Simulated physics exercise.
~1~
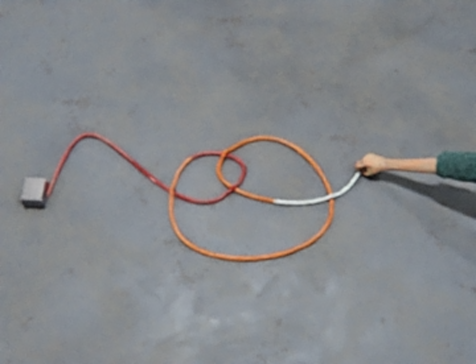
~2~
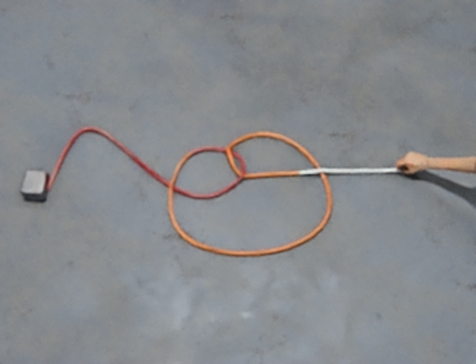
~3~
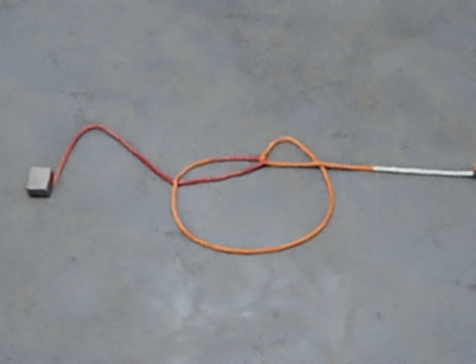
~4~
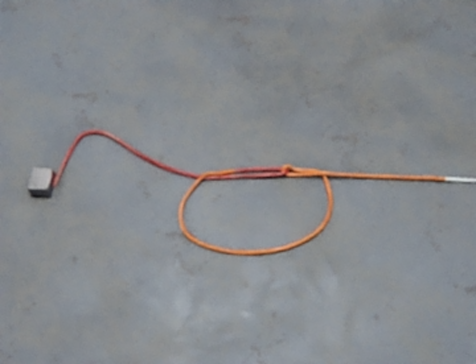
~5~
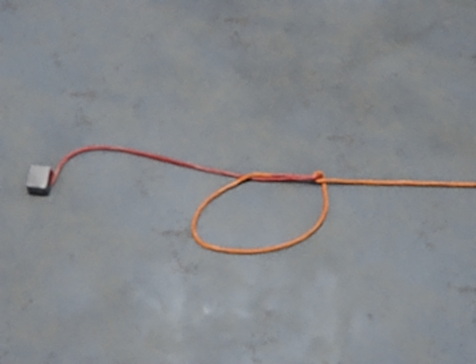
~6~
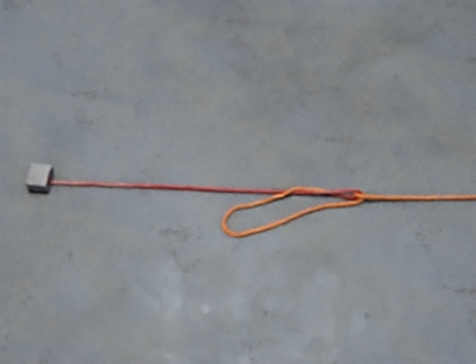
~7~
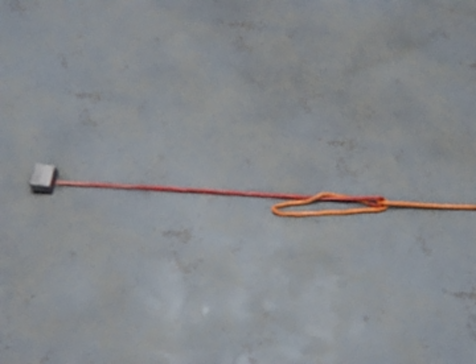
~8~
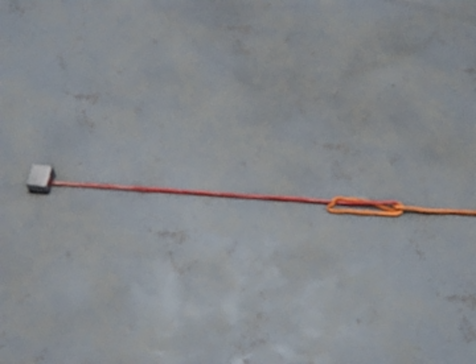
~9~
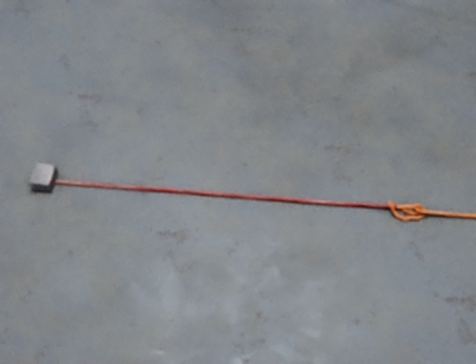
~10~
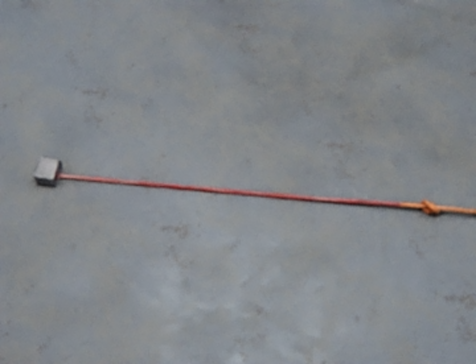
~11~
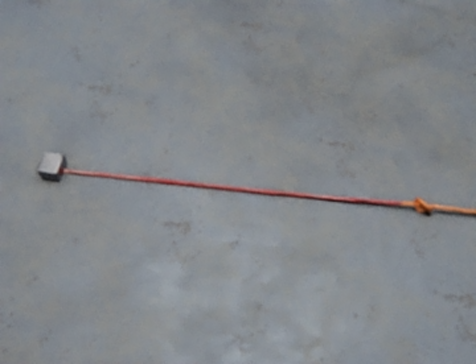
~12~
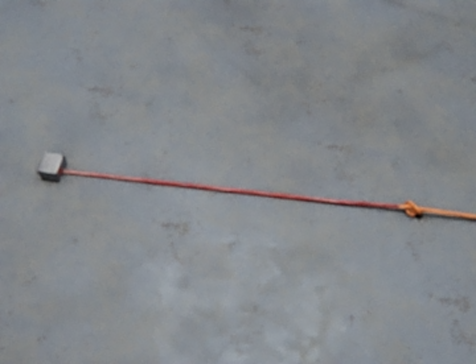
A grey, faintly stained warehouse floor is seen from above at a slant, the view drifting slightly sideways. A rope runs from a small grey block at the left, red at first, then orange in overlapping loops, then white at the end held by a hand at the right. The hand pulls the white end straight to the right and leaves view. The smaller loop closes up, while the larger one narrows and slides rightward as the red part straightens. Finally the loops shrink into a small, tight orange knot near the right edge, on a taut, straight rope.
